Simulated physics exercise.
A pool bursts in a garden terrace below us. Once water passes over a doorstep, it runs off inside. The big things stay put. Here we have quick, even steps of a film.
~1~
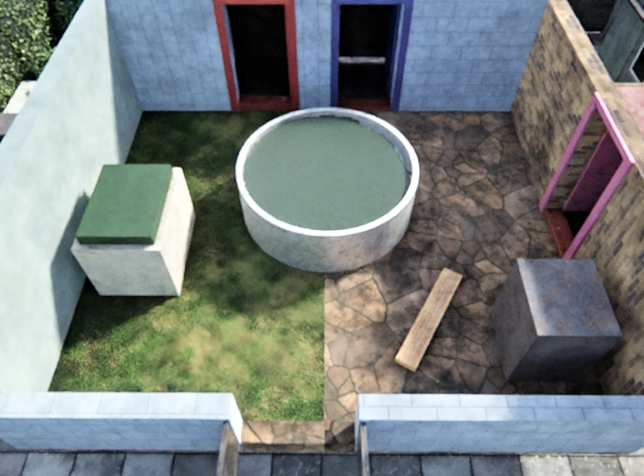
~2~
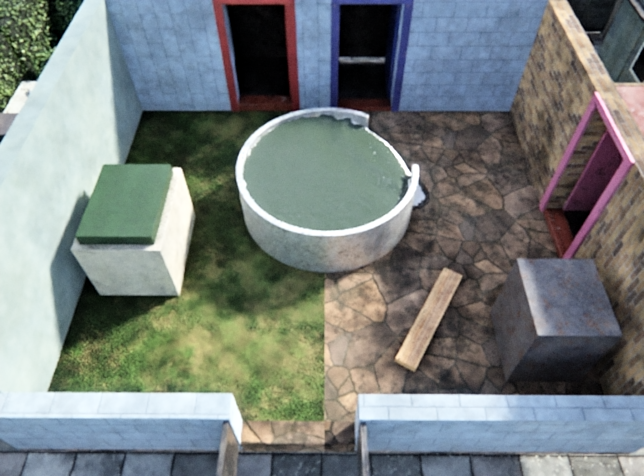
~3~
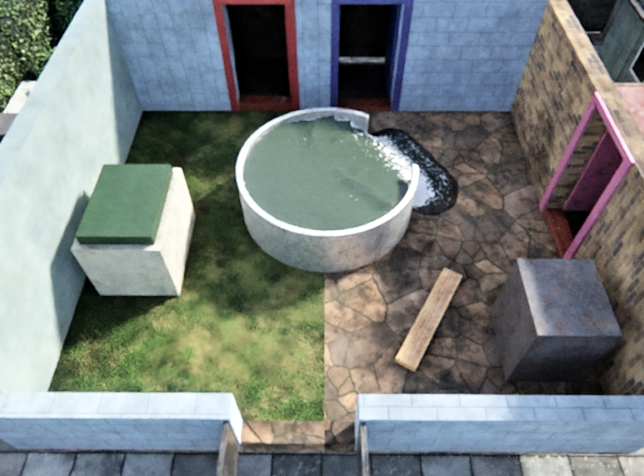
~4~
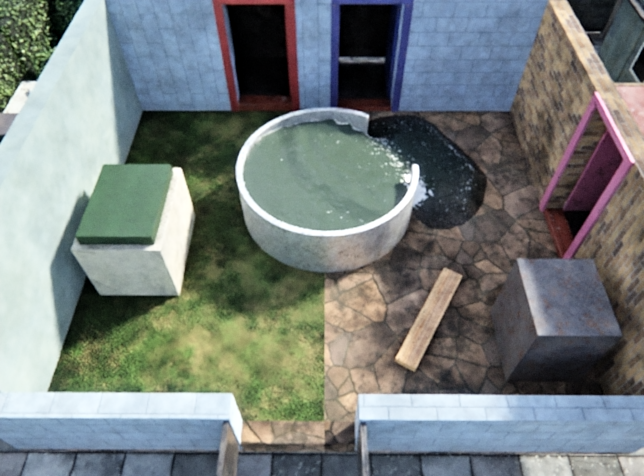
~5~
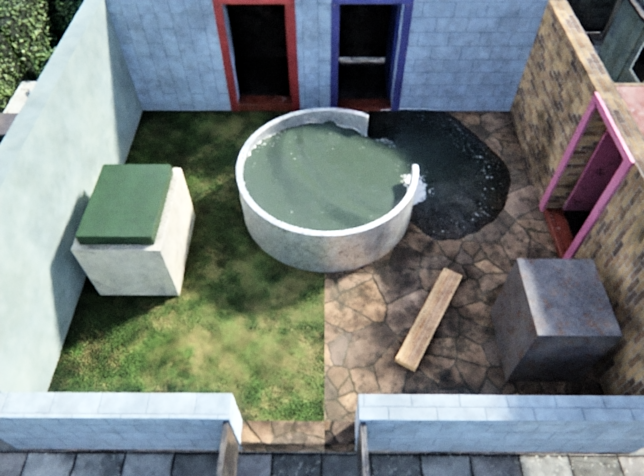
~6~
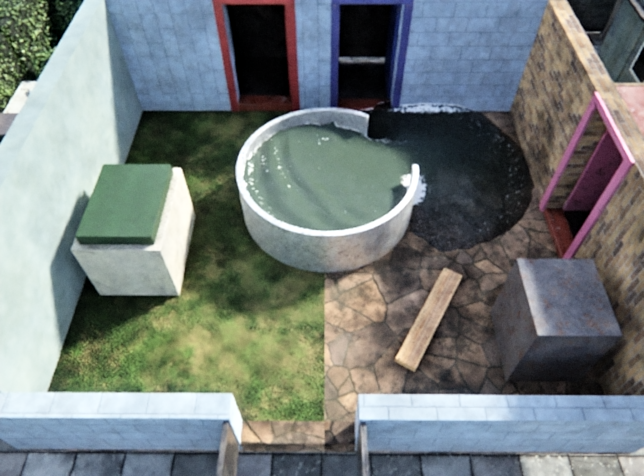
In a walled garden terrace, a round tank's side breaks and dark water spreads right across paving.
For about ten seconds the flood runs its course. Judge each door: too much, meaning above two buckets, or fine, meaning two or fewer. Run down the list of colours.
Pink door: Too much, blue door: Too much, red door: Fine.
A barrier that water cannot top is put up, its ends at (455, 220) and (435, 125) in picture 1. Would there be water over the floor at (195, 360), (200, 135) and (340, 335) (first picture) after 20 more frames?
Untouched, soaked, soaked.
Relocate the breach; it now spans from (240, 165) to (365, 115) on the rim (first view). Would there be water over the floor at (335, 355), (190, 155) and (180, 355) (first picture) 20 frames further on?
Going through them one by one, I'd say high and dry, then waterlogged, then high and dry.
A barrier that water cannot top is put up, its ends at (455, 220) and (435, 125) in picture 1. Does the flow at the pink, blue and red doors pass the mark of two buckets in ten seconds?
Pink door: Stays within the limit; blue door: Tops the limit; red door: Stays within the limit.
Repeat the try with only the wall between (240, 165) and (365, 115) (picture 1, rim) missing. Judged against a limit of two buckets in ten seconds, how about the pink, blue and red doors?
Pink door: Below, blue door: Above, red door: Above.
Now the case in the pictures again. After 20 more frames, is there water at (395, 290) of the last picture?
At that place: Flooded.
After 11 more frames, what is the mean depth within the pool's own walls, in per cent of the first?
Roughly 50 %.
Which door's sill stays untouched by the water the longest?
It's the red-painted one.
A moment on, water covers 25 % of the floor; the pink door wet at the sill, nothing in, the blue door under two buckets in, the red door not reached.
Next, water covers 25 % of the floor; the pink door under two buckets in, the blue door under two buckets in, the red door not reached.
Then, water covers 50 % of the floor; the pink door over two buckets in, the blue door over two buckets in, the red door wet at the sill, nothing in.
Later, water covers 85 % of the floor; the pink door over two buckets in, the blue door over two buckets in, the red door wet at the sill, nothing in.
In the end, water covers 100 % of the floor; the pink door far over two buckets in, the blue door far over two buckets in, the red door wet at the sill, nothing in.
